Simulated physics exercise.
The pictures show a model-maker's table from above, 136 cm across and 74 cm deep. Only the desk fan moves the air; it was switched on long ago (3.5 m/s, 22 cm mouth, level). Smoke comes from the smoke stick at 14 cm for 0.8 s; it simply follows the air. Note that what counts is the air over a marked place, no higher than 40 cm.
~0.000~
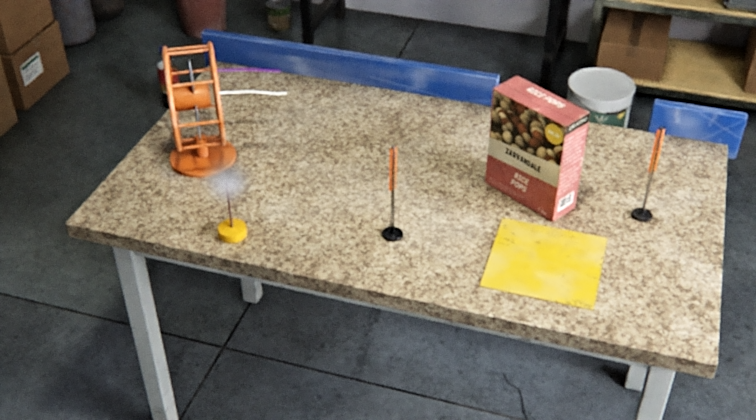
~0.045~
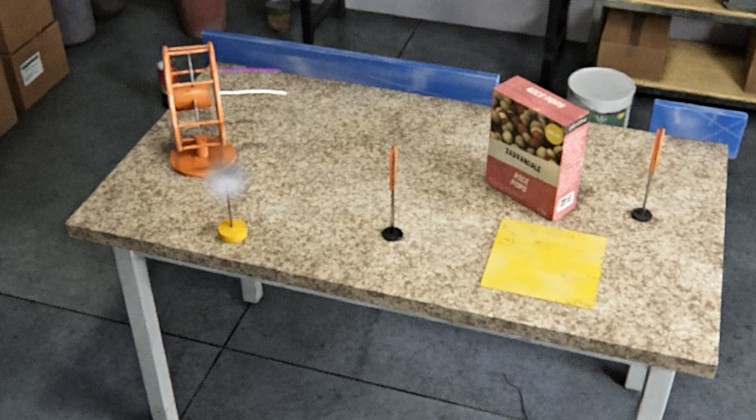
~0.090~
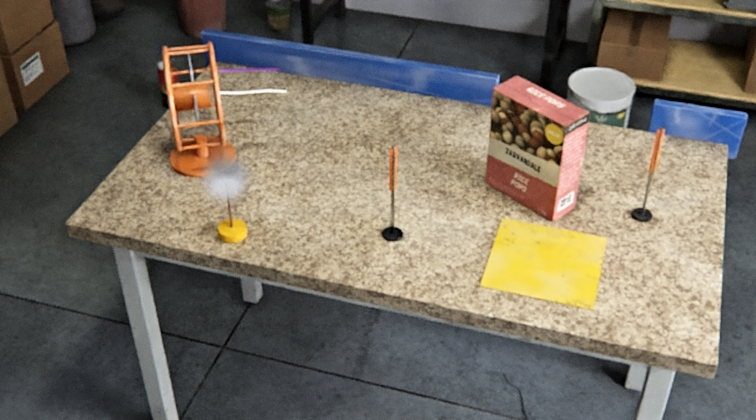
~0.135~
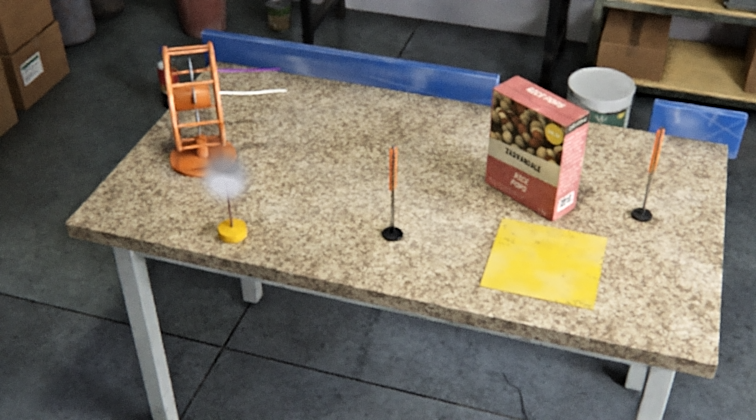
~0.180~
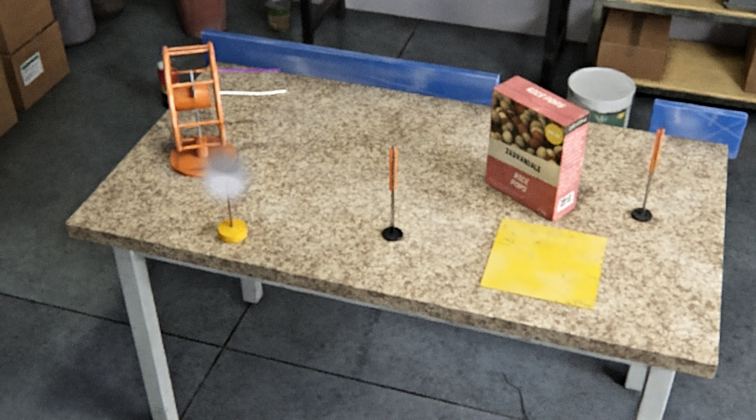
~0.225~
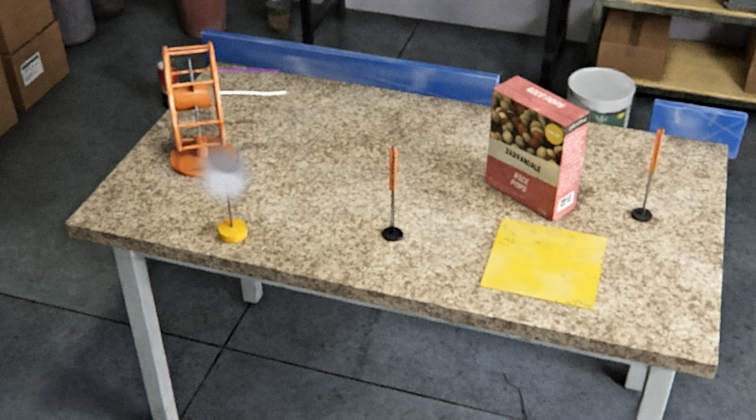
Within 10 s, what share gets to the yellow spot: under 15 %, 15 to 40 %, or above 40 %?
Not even 15 %.
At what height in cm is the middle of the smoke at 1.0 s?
I'd say around 10 centimetres.
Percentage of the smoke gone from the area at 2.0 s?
About 70 % by then.
By 1.0 s we count, 0 % has passed over the yellow spot, with 97 % still about or yet to come, and the middle of the rest is near (332, 129).
By 2.0 s we count, 0 % has passed over the yellow spot, with 26 % still about or yet to come, and the middle of the rest is near (690, 142).
By 4.0 s we count, 0 % has passed over the yellow spot, with 3 % still about or yet to come.
By 10.0 s we count, 0 % has passed over the yellow spot, with 0 % still about or yet to come.
